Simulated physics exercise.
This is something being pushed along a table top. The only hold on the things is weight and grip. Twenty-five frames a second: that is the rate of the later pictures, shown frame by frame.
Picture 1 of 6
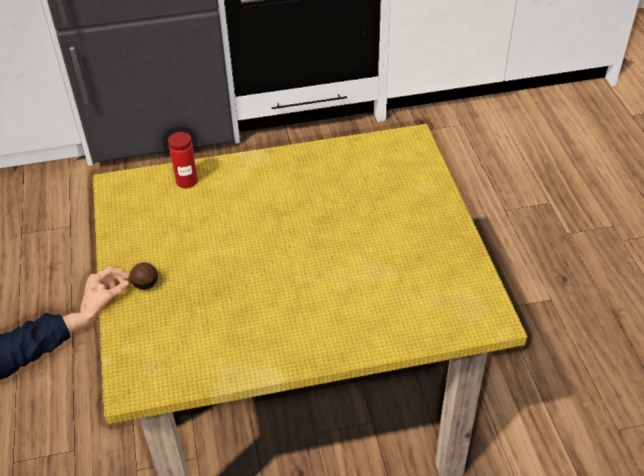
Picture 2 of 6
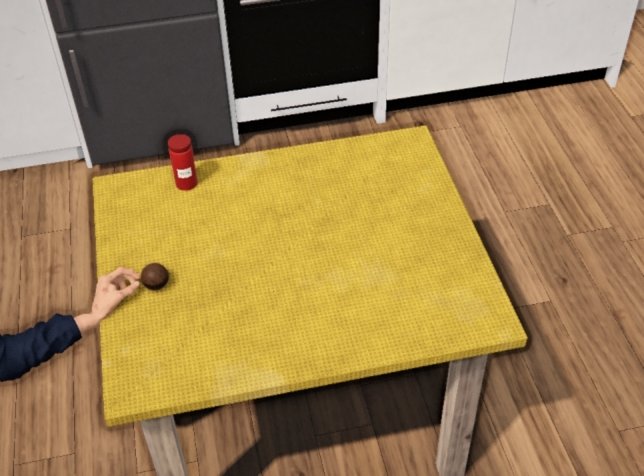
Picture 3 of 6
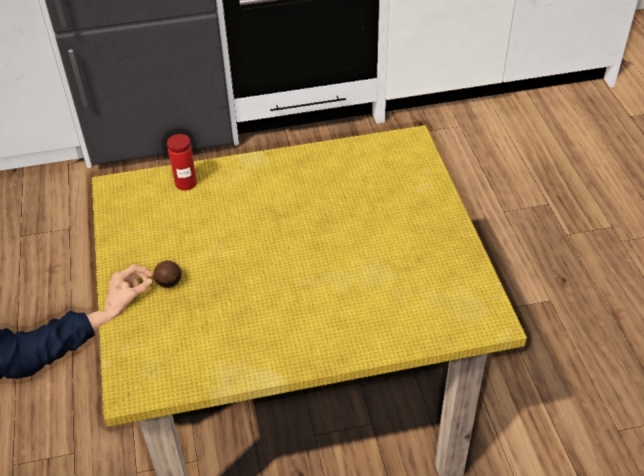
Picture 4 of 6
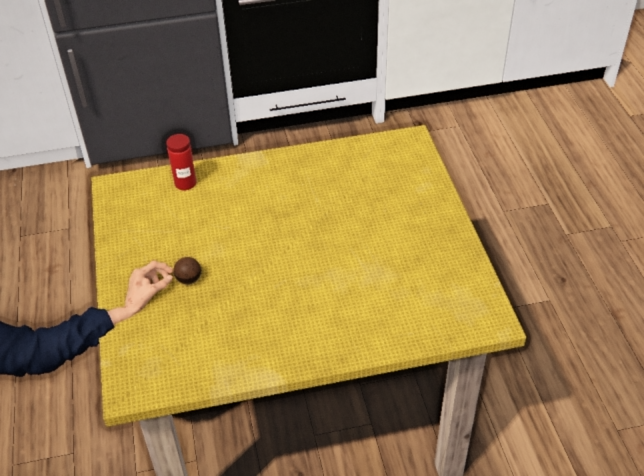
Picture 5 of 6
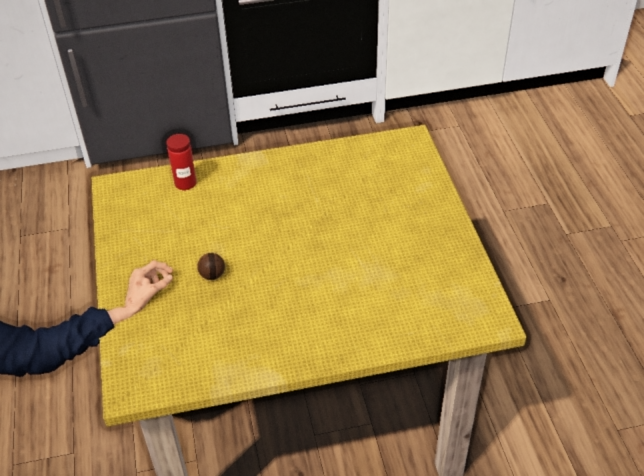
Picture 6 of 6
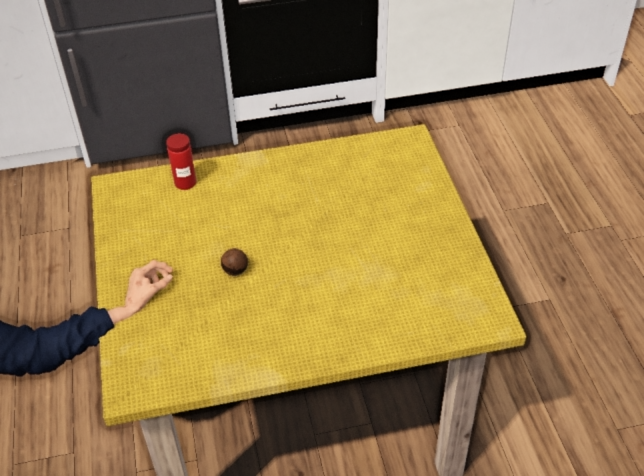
The clip opens on a hand at the left side of a yellow table, touching a small brown ball, with a red container standing near the back edge. The hand pushes the ball to the right, then stays still as the ball rolls away from the fingers, moving rightward and slightly toward the back.
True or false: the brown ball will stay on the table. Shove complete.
False.
Then, 0.20 s past the last view, brown ball displaced well along near (346, 243).
Then, 0.40 s past the last view, brown ball displaced well along near (449, 225).
Then, 0.70 s past the last view, brown ball now off the table.
Then, 0.90 s past the last view, things are still on the move.
Finally, off the table, brown ball.
